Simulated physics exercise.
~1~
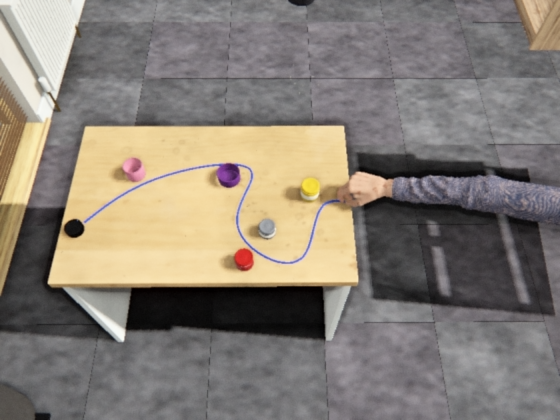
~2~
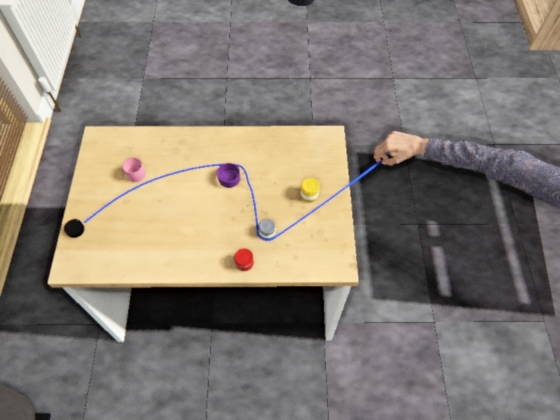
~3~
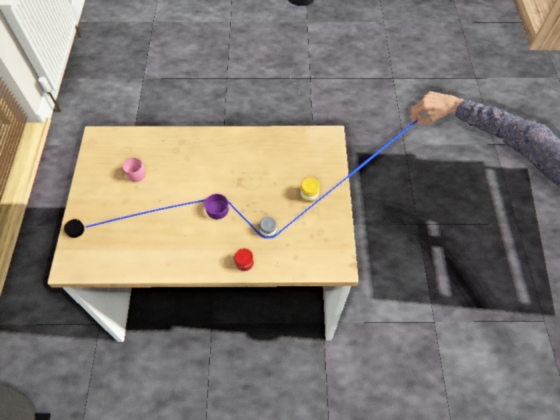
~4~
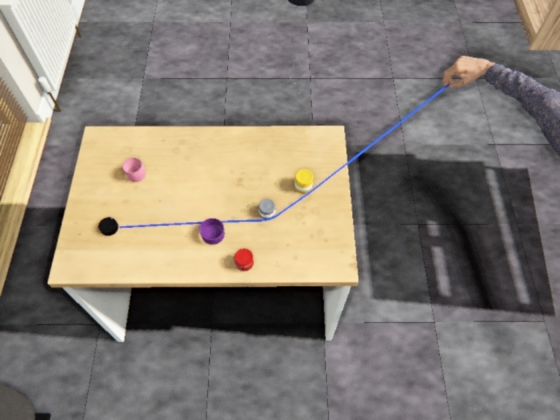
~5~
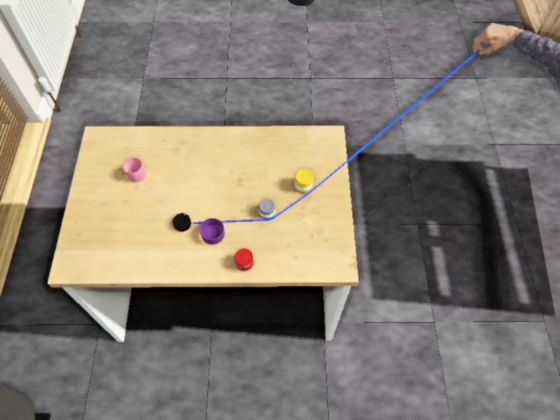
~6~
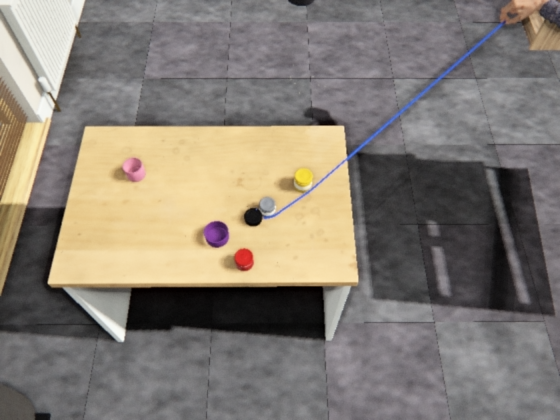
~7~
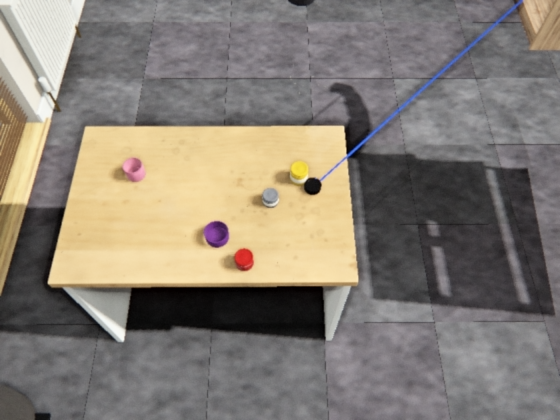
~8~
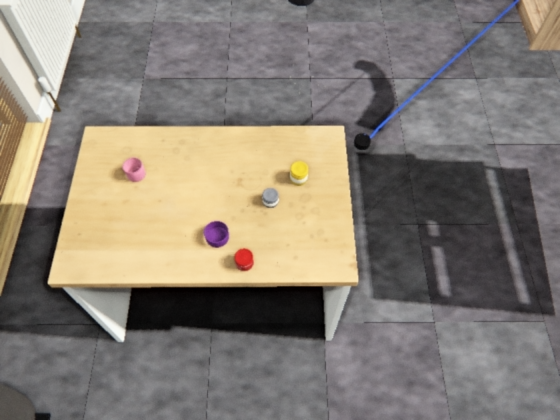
A hand pulls a blue wire, shifting three containers and dragging a black reel off the desk.
